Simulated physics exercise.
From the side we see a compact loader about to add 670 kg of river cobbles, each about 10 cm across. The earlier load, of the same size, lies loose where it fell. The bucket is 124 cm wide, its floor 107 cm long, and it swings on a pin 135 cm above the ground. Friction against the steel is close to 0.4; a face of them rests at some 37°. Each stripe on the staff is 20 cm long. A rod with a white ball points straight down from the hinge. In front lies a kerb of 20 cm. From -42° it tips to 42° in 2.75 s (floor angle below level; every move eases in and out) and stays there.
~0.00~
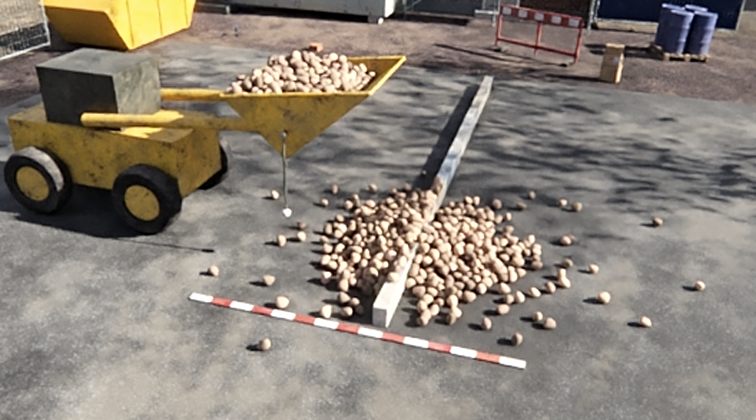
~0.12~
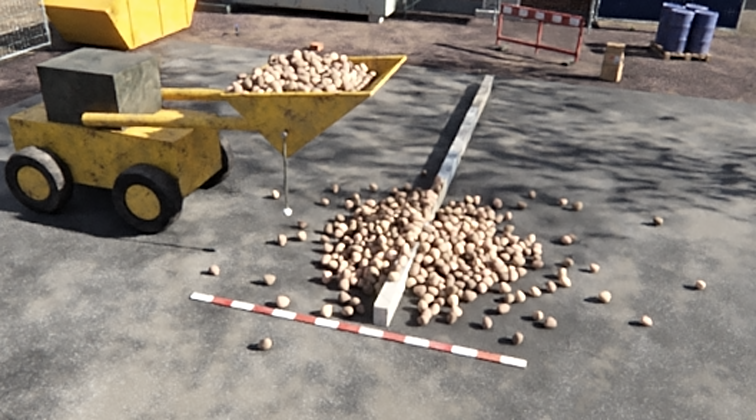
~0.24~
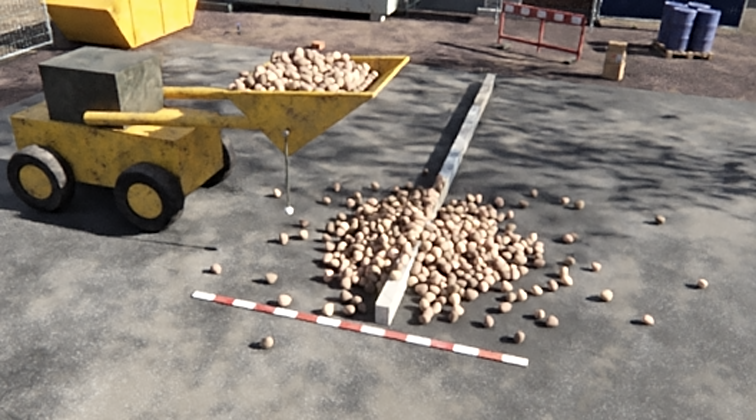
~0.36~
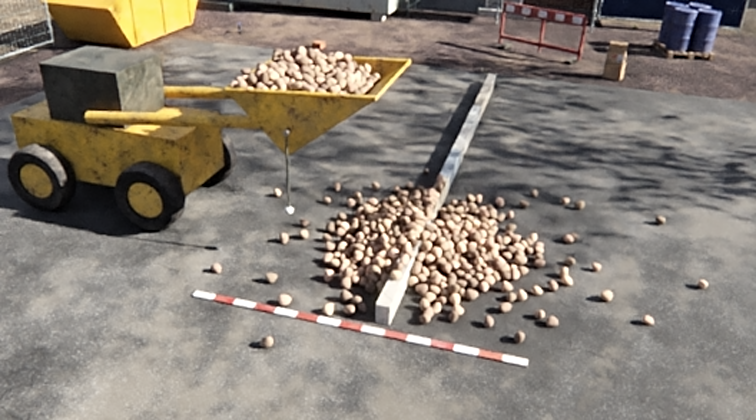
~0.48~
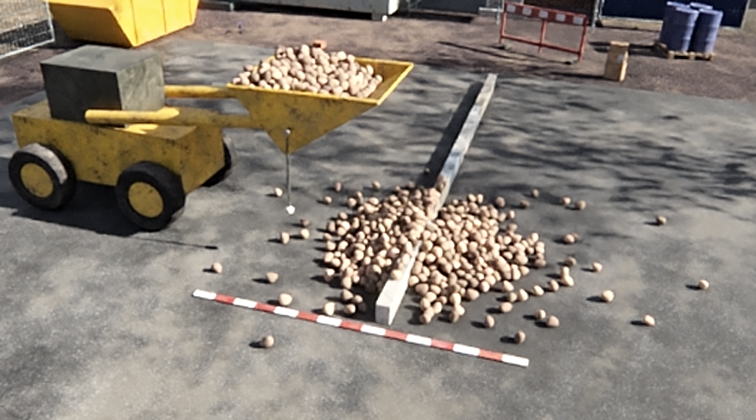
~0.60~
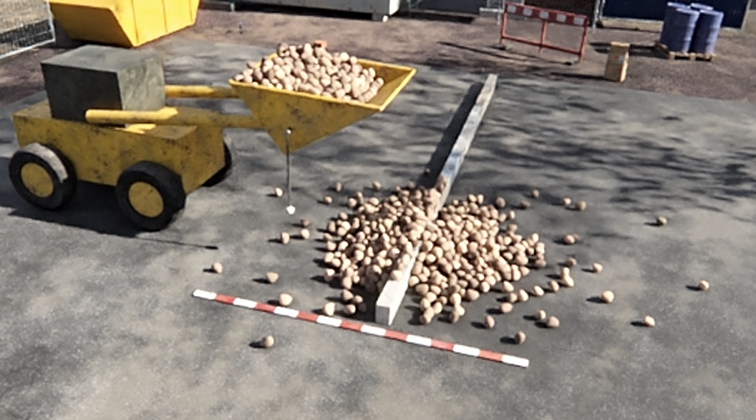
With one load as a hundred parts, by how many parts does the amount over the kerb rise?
About 32 per cent.
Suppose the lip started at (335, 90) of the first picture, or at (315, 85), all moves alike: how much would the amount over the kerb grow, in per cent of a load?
About 5 and 0 per cent.
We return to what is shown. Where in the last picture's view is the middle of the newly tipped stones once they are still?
Around (401, 225).
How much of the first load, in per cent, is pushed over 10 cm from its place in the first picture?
About 15 per cent.
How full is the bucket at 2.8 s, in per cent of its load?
About 10 per cent.
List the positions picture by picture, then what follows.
The first picture shows lip at (370, 94), floor tilted -42°, highest stones at (302, 60). The earlier load is highest near (409, 220), 30 cm above ground level, 54 % on this side of the kerb, 46 % over the kerb.
In the second picture, the bucket is at -42°, its lip at (371, 94); the top of the load is at (303, 59); the stones move at 0.0 m/s on average.
In the third picture, the bucket is at -40°, its lip at (374, 95); the top of the load is at (305, 58); the stones move at 0.1 m/s on average.
The fourth picture shows lip at (376, 98), floor tilted -38°, highest stones at (301, 57); the stones move at 0.1 m/s on average.
In the fifth picture, the bucket is at -35°, its lip at (379, 103); the top of the load is at (305, 55); the stones move at 0.1 m/s on average.
The sixth picture shows lip at (381, 109), floor tilted -32°, highest stones at (301, 52); the stones move at 0.2 m/s on average.
After 2.1 s the floor is at 29°; in per cent of one load, 85 in the bucket, 69 on this side of the kerb, 47 over the kerb; the foremost stones are at (617, 259).
After 2.8 s the floor is at 42°; in per cent of one load, 8 in the bucket, 121 on this side of the kerb, 72 over the kerb; the foremost stones are at (617, 259).
After 3.2 s the floor is at 42°; in per cent of one load, 0 in the bucket, 123 on this side of the kerb, 77 over the kerb; the foremost stones are at (617, 259).
After 6.0 s the floor is at 42°; in per cent of one load, 0 in the bucket, 123 on this side of the kerb, 78 over the kerb; the foremost stones are at (617, 259). Net gain over the kerb, 32.
